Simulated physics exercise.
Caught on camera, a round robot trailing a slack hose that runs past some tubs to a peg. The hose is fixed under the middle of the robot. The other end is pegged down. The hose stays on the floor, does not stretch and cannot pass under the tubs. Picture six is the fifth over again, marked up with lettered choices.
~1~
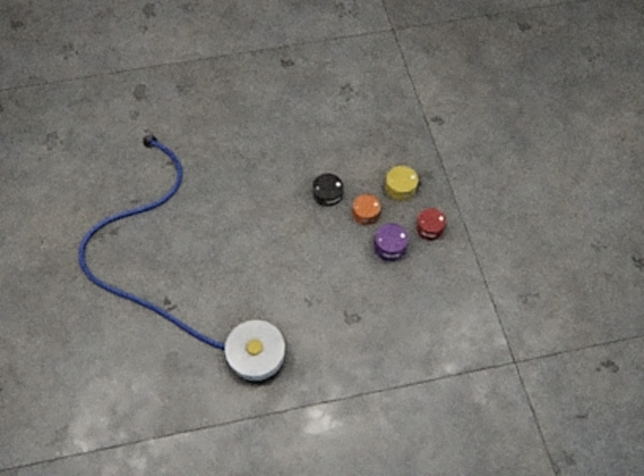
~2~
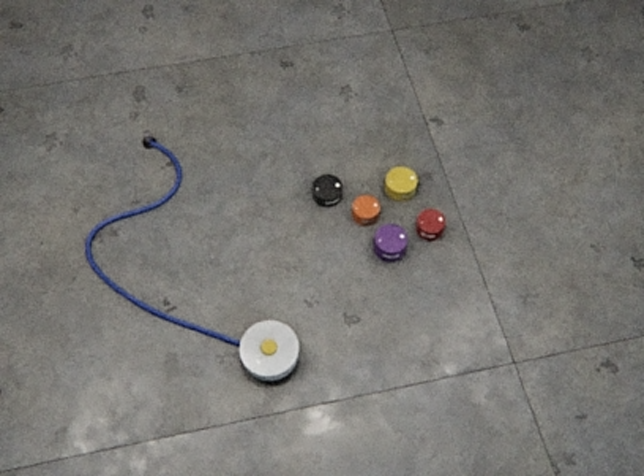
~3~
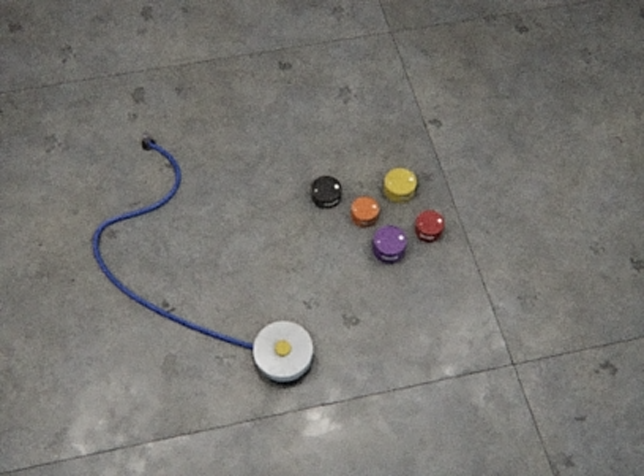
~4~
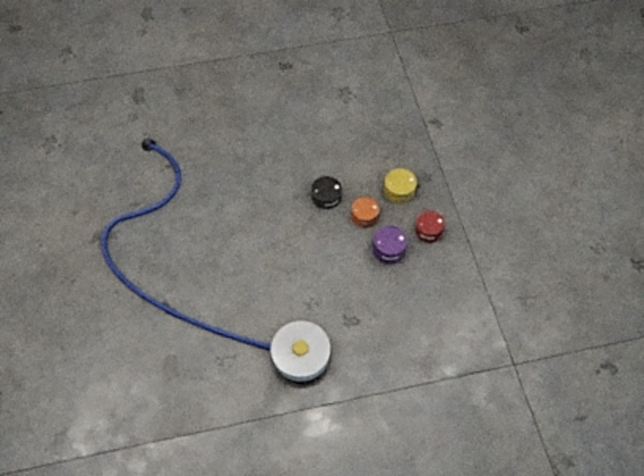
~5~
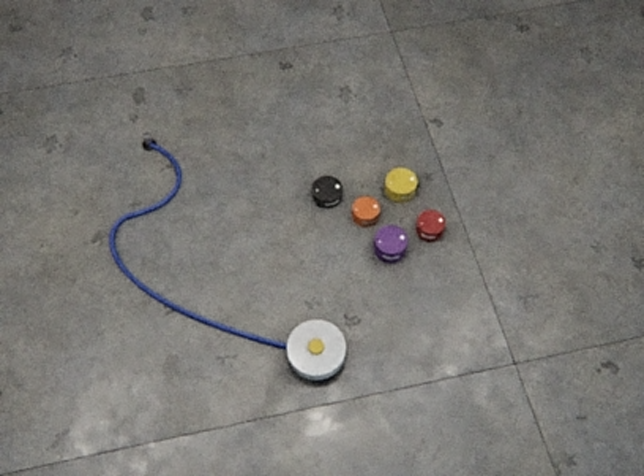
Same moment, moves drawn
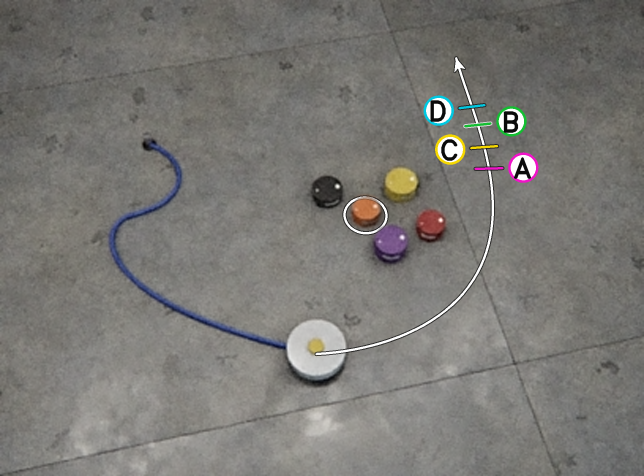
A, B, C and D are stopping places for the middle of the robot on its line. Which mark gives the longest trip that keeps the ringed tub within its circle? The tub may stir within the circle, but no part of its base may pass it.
The farthest safe stop is A.
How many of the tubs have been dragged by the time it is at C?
By then, four.
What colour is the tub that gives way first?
The purple one.
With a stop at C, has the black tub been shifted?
No.
On the marked copy, A at (489, 169); B at (478, 125); C at (484, 147); D at (472, 107); the ring at (365, 215); the route from (317, 354) via (491, 230) to (456, 58).
Following A. Soon after the start, robot (429, 319); orange tub (366, 212).
Later, robot (490, 240); orange tub (366, 212).
In the end, robot (491, 163); orange tub (366, 211); purple tub (395, 209); red tub (423, 202); the orange tub is still in its ring.
As for the rest, B drags the ringed tub to (359, 185); C drags the ringed tub to (363, 199); D drags the ringed tub to (358, 175).
